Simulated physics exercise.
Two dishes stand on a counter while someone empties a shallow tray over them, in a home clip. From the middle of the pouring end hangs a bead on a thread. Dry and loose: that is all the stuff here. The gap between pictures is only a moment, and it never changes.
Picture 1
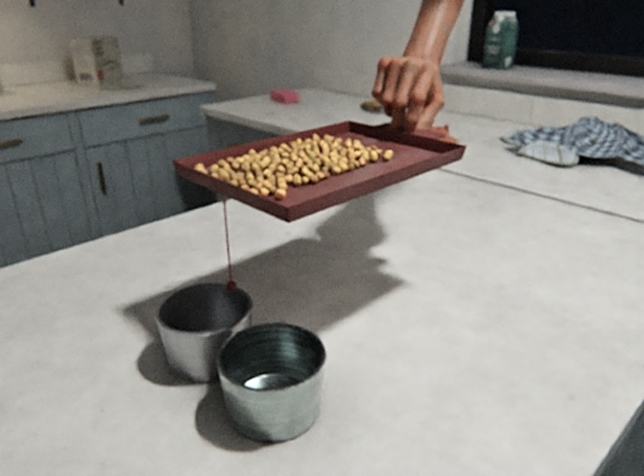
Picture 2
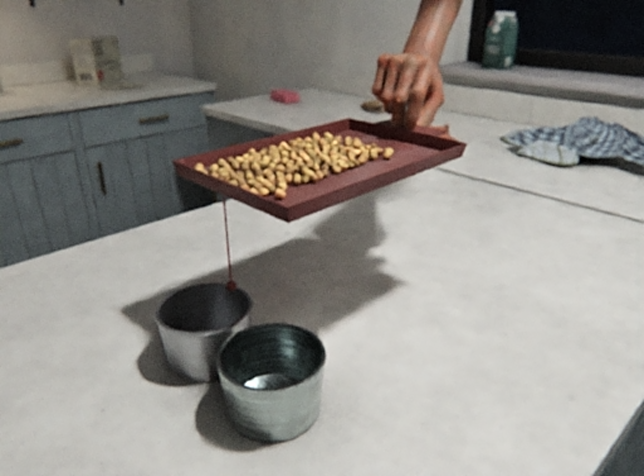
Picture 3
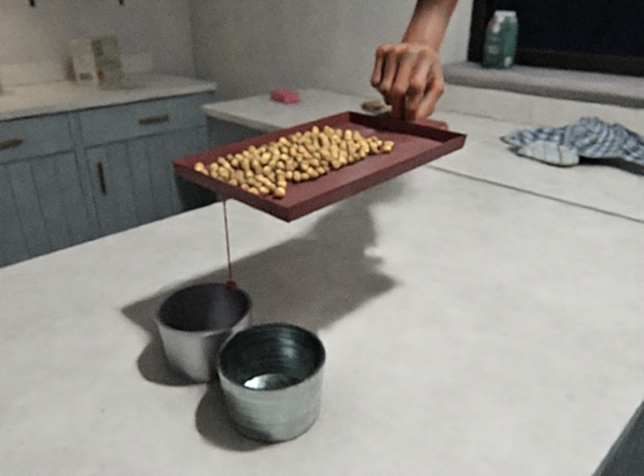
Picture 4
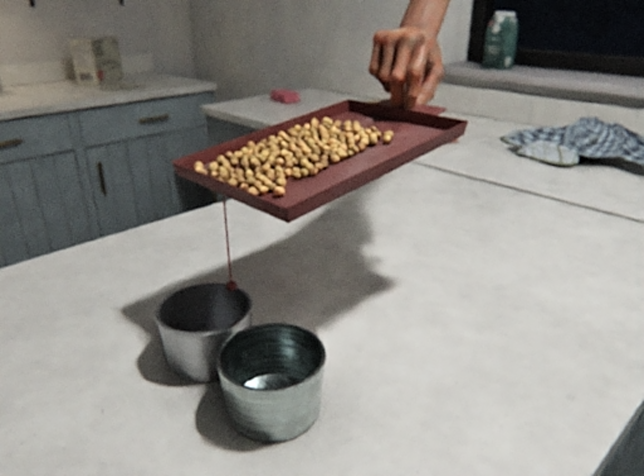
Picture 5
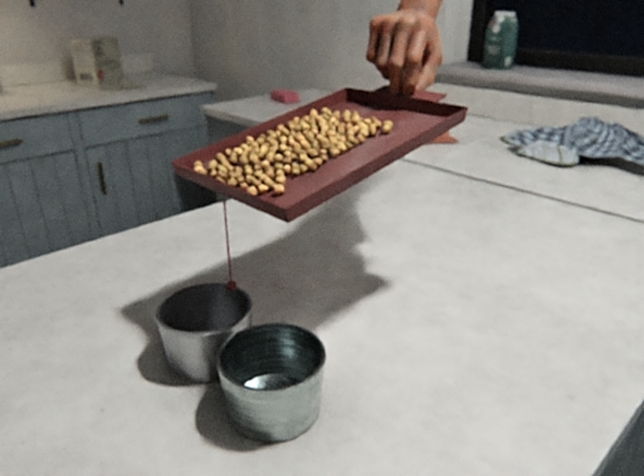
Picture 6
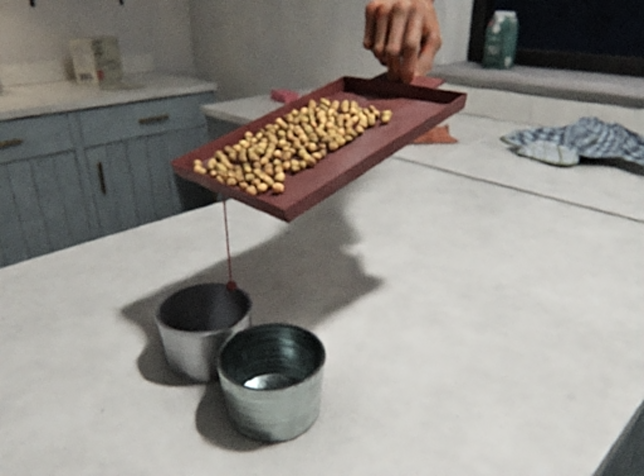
A hand holds a shallow red tray of dried chickpeas almost level above two metal dishes on a pale counter, a bead hanging from its near edge on a thread. The hand then gradually raises the far end, tilting the tray slightly, while the dishes stay still.
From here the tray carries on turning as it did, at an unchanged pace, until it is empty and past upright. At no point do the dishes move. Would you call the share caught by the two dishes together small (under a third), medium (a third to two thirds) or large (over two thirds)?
Medium.
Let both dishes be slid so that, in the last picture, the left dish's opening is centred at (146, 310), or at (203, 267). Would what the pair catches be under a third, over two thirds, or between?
To begin with: Above two thirds; after that: Under a third.
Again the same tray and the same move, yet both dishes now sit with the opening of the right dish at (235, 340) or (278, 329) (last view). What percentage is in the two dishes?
Roughly 70 % and 20 %.
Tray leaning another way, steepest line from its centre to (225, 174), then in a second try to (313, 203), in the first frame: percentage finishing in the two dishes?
I'd say roughly 20 percent with the first slope, 50 percent with the other.
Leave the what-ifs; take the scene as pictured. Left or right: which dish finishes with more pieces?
Looks like the left-placed one wins this one.
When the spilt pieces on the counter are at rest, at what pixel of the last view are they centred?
Close to pixel (133, 371) in the last view.
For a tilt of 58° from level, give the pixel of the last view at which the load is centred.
In the last view the centre sits at roughly (231, 145).
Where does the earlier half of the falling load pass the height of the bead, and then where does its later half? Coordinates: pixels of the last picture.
Initially about (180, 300); subsequently about (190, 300).
Soon after the last picture, tray tipped steeply; all on the tray.
A little later, tray tipped right over; nearly all on the tray; a stray few in the left dish; a stray few in the air.
Later still, tray tipped past a quarter turn; a small part in the right dish; about a third in the left dish; about half outside both.
At rest, tray tipped past a quarter turn; a small part in the right dish; about a third in the left dish; about half outside both.
